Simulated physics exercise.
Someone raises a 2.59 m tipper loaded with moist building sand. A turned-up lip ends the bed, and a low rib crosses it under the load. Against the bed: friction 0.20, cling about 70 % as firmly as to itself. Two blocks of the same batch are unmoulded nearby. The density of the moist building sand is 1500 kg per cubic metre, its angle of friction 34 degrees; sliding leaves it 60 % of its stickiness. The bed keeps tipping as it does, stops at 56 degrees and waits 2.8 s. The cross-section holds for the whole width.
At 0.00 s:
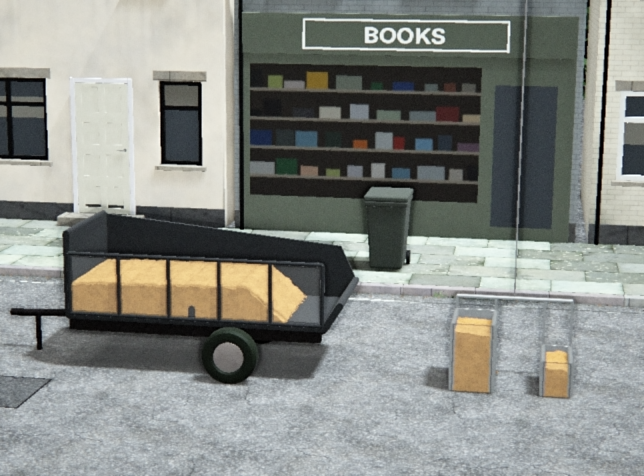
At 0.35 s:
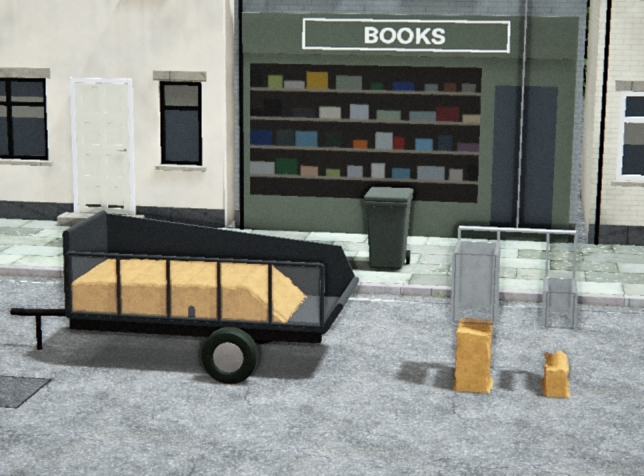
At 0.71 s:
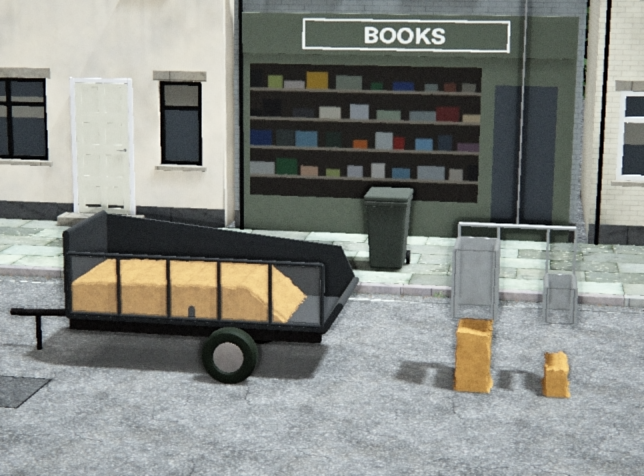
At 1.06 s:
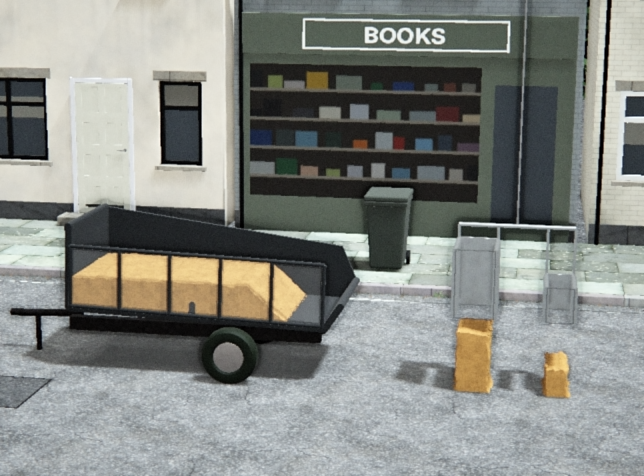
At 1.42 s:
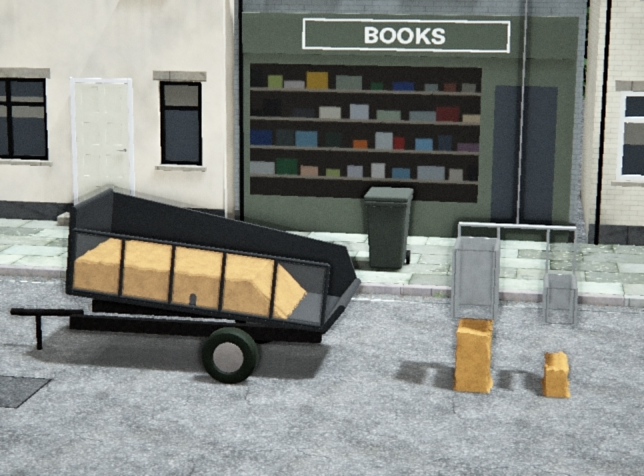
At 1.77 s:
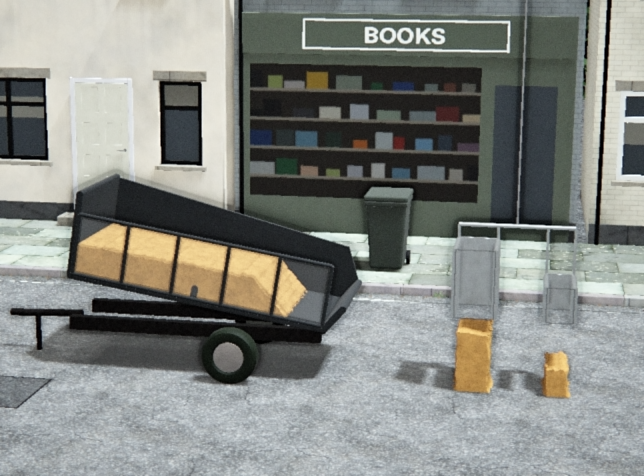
In this clip, clear moulds lift off two blocks of moist building sand on a street outside a bookshop, and then the sand-loaded bed of a black tipper trailer tilts upward at its left end while the blocks stay standing.
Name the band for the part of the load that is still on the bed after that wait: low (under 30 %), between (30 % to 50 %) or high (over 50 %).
Expect high, that is over 50 %.
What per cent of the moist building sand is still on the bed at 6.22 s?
About 90 %.
After 3.09 s, the tilt is 23 degrees and 100 % is on the bed.
After 4.66 s, the tilt is 40 degrees and 100 % is on the bed.
After 6.22 s, the tilt is 56 degrees and 91 % is on the bed.
After 7.78 s, the tilt is 56 degrees and 91 % is on the bed.
After 9.21 s, the tilt is 56 degrees and 90 % is on the bed.
